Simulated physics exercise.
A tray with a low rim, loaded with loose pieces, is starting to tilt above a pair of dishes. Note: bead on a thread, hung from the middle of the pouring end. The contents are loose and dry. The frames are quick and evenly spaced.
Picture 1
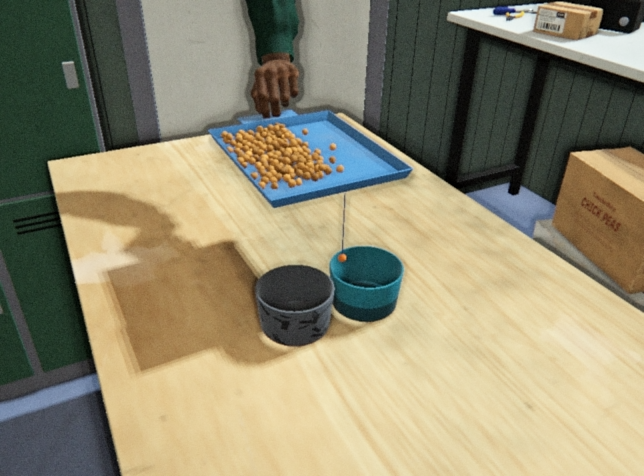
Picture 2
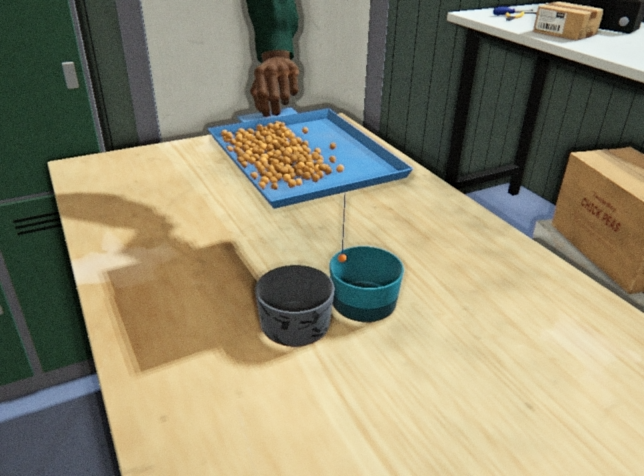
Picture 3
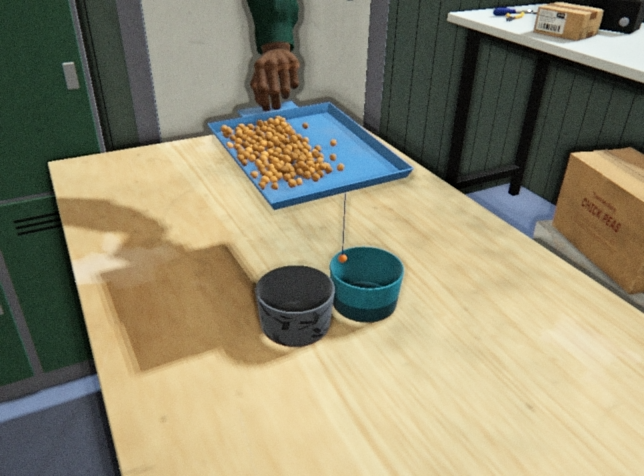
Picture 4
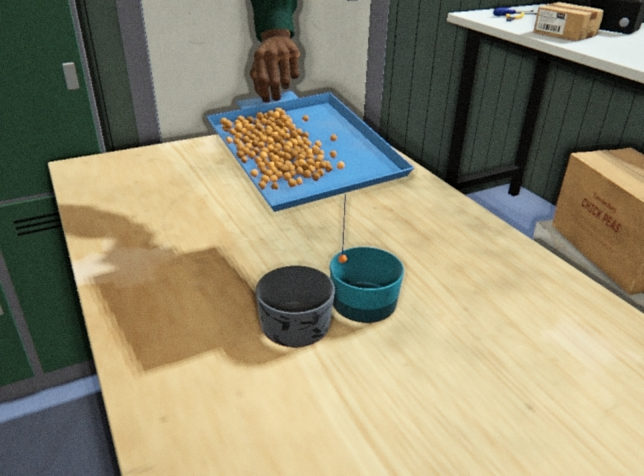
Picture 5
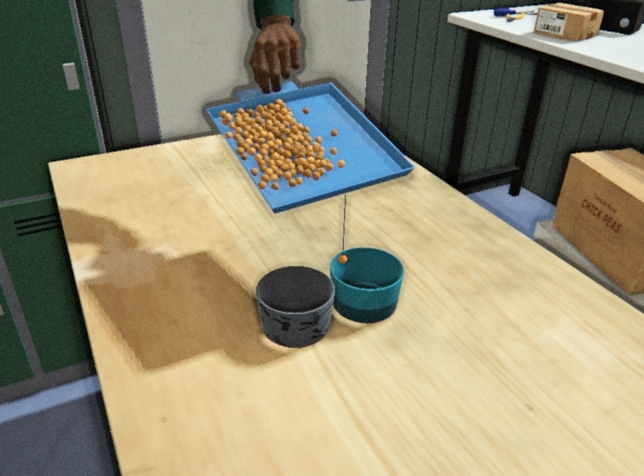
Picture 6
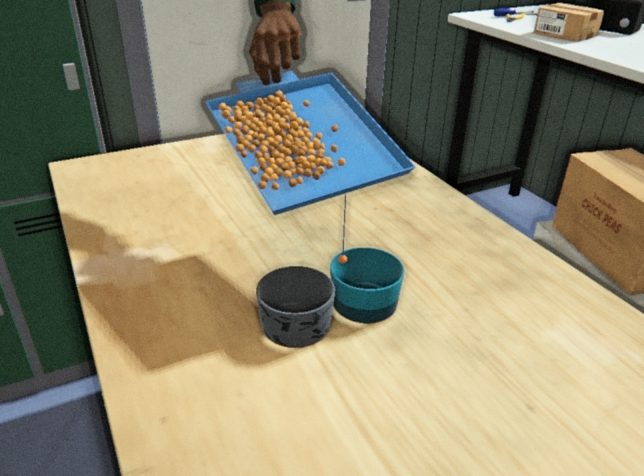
On a wooden table with a grey dish and a teal dish, a hand slowly raised the back of a blue tray of roasted chickpeas above them, tilting it gradually while the chickpeas stayed bunched together.
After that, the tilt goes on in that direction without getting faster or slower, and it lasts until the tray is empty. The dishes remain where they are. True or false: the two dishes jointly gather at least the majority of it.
True, they gather the majority.
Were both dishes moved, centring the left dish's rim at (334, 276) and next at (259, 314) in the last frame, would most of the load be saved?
Short of half, then the bulk of it.
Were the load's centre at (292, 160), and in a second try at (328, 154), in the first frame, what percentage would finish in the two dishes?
First case around 70 %, second case around 70 %.
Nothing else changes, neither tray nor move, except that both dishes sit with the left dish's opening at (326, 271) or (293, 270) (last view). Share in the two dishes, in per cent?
Respectively 20 percent and 10 percent.
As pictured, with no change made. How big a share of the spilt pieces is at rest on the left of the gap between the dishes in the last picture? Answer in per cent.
Roughly 60 in a hundred.
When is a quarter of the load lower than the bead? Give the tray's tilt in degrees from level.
Approx. reading: About 85°.
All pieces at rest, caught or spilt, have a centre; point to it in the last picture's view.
Somewhere close to (296, 326) in the last picture.
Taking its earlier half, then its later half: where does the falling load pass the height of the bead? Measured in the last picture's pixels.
I'd put it at roughly (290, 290), and after that at roughly (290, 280).
Soon after the last picture, tray tipped steeply; nearly all on the tray; a stray few in the left dish; a stray few outside both; a small part in the air.
A little later, tray tipped right over; a stray few on the tray; about half in the left dish; a small part in the right dish; about a quarter outside both; about a quarter in the air.
Later still, tray tipped past a quarter turn; about two thirds in the left dish; a small part in the right dish; about a quarter outside both.
At rest, tray tipped past a quarter turn; about two thirds in the left dish; a small part in the right dish; about a quarter outside both.
